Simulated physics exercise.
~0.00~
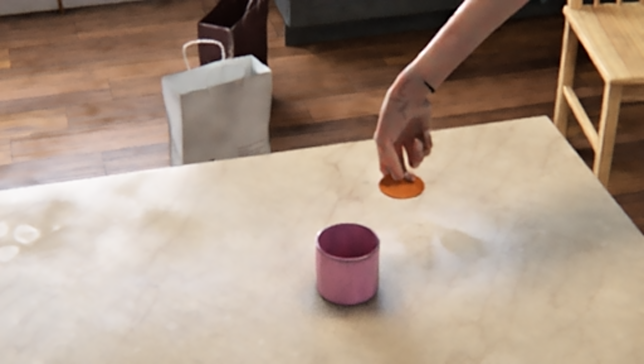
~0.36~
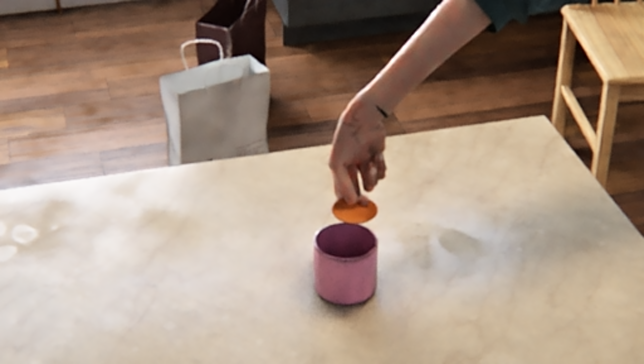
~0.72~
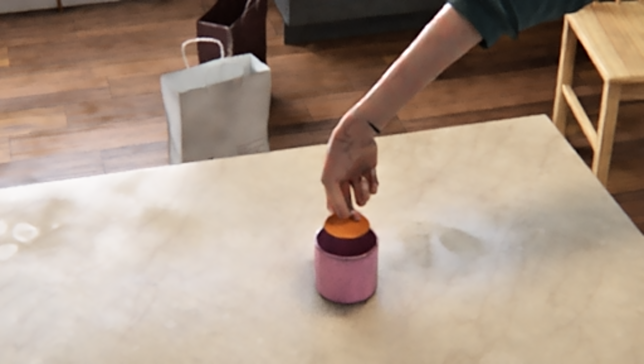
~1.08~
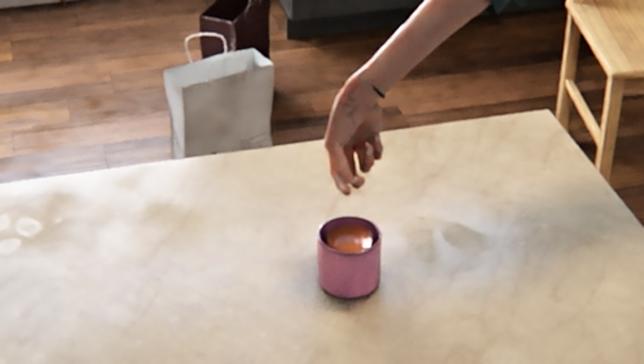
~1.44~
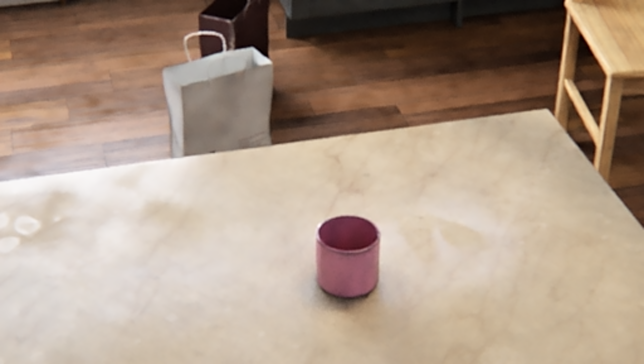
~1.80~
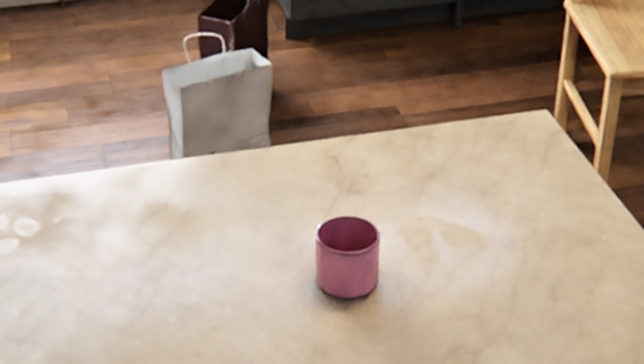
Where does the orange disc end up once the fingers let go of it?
It slips past the rim and drops inside the pink cup.
